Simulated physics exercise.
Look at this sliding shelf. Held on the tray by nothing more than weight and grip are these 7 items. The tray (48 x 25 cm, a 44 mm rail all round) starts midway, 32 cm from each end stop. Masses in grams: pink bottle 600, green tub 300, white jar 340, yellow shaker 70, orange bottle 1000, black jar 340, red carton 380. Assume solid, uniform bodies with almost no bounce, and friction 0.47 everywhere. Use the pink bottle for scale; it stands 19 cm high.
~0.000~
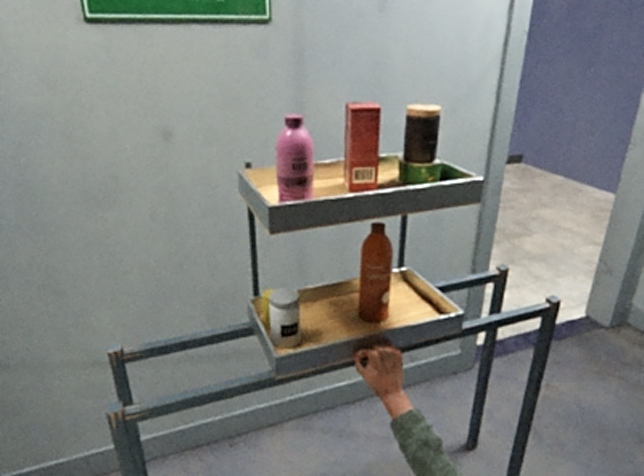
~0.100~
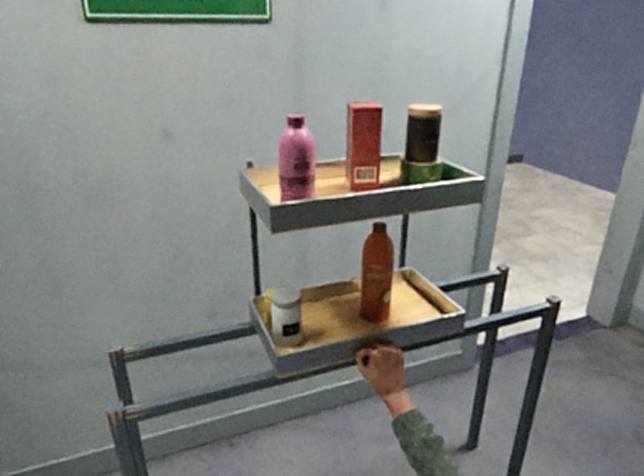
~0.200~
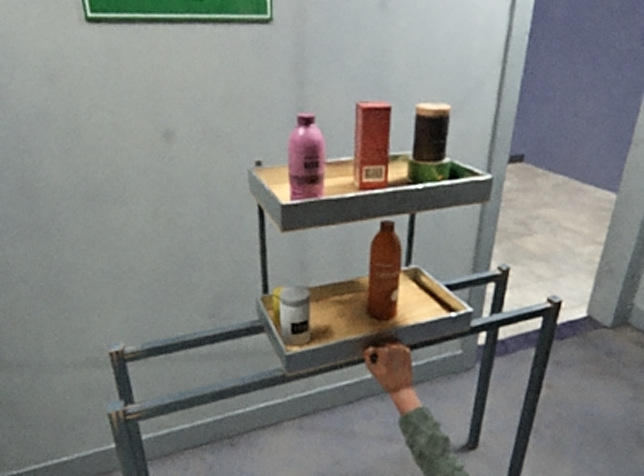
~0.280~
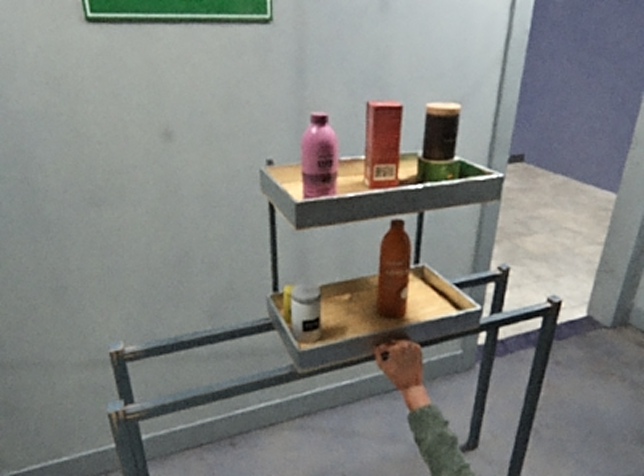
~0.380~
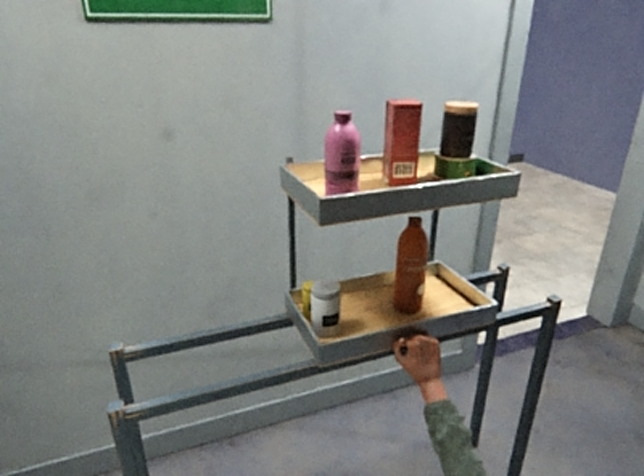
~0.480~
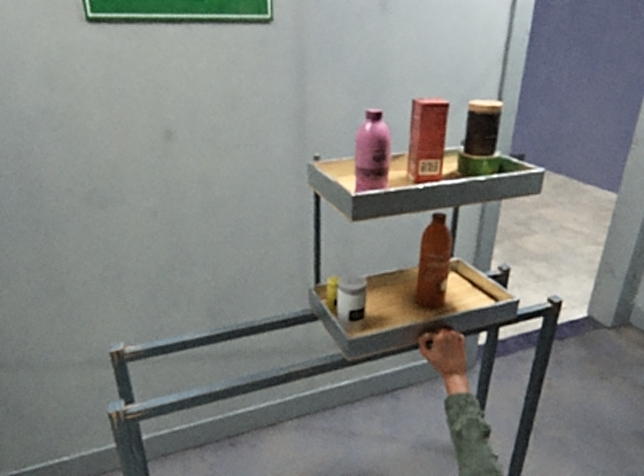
In a grey-walled room, a hand slides a two-tiered shelf of containers right along rails.
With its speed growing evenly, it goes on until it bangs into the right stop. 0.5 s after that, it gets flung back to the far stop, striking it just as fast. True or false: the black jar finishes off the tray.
True.
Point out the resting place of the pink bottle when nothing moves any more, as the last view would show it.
Resting point, approx. (159, 205) px.
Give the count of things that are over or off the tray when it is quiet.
5.
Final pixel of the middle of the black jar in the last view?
It stops at about (589, 415).
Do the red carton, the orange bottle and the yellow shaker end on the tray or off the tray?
Final state - the red carton stays within bounds; the orange bottle ends out of bounds; the yellow shaker stays within bounds.
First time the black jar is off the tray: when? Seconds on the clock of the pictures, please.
It happens near 0.7 s.
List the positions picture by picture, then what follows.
In the first frame, tray midway; black jar (422, 133); pink bottle (295, 165).
In the second frame, tray midway; white jar (287, 317).
In the third frame, tray moved 2 cm right; orange bottle (385, 270); red carton (372, 146).
In the fourth frame, tray moved 5 cm right; pink bottle (320, 162); green tub (438, 167).
In the fifth frame, tray moved 10 cm right; white jar (326, 309).
In the sixth frame, tray moved 17 cm right; black jar (482, 128); orange bottle (434, 260).
Around 1.08 s, tray moved 32 cm right; orange bottle and black jar now off the tray; yellow shaker on its side; pink bottle at 56° to upright.
Around 1.98 s, tray moved 3 cm right; pink bottle at 69° to upright; yellow shaker on its side; red carton at 55° to upright.
Finally (3.0 s), off the tray, orange bottle and black jar; on their side or leaning hard on the tray, pink bottle, yellow shaker and red carton; not toppled but over 5 cm from the start, green tub; the last one still in place (within 5 cm). In the last view, black jar near (589, 415).
